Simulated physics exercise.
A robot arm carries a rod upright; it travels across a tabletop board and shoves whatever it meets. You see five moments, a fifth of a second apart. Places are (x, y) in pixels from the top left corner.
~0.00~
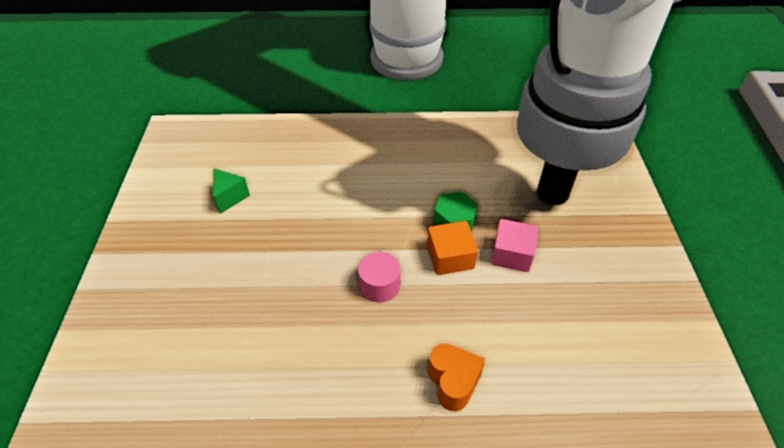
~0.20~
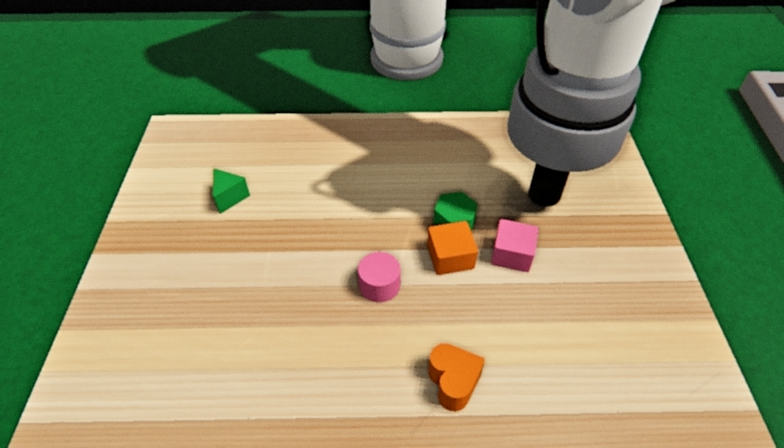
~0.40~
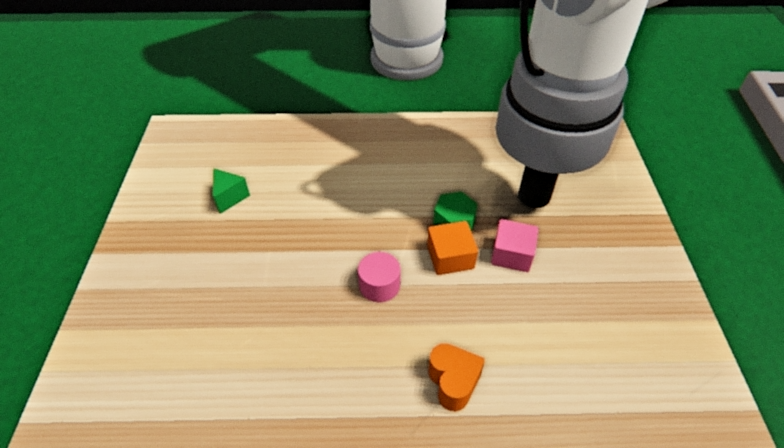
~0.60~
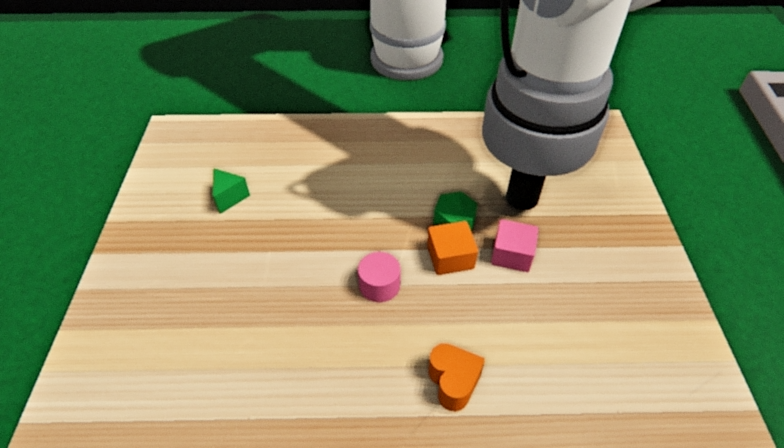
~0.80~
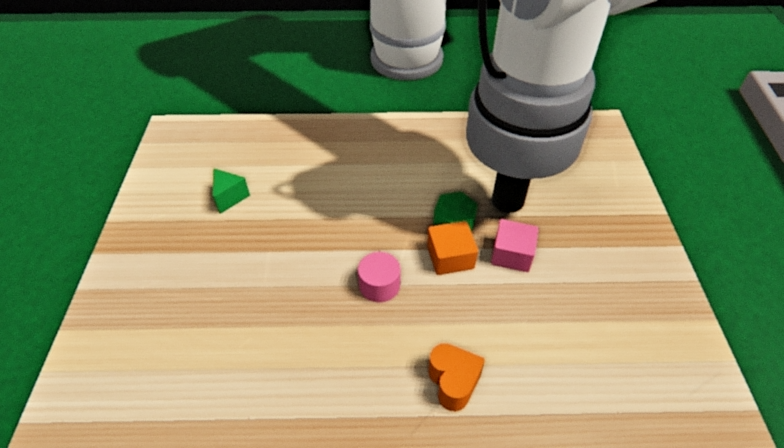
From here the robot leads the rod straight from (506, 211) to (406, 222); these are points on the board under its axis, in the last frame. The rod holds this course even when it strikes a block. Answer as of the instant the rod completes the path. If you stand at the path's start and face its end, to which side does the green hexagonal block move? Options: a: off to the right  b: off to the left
b (off to the left)
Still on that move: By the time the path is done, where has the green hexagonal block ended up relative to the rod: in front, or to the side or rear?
The rod still pushes it.
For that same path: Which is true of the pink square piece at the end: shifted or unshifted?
Once the rod is done, the pink square piece remains in the old spot.
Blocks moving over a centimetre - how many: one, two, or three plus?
Blocks moved: One.
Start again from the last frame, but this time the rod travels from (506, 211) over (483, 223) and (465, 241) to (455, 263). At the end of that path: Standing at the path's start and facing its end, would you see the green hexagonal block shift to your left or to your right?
The shift is rightward.
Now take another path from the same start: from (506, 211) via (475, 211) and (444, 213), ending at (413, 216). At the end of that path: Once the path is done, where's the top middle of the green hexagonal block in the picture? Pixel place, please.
I expect it at (400, 224).
The first path, step by step. One third of the way, rod (473, 205); green hexagonal block (442, 209).
Two thirds of the way, rod (440, 209); green hexagonal block (410, 215).
At the end, rod (406, 213); orange square piece still; green hexagonal block (382, 226), turned 15° anticlockwise; pink square piece still.
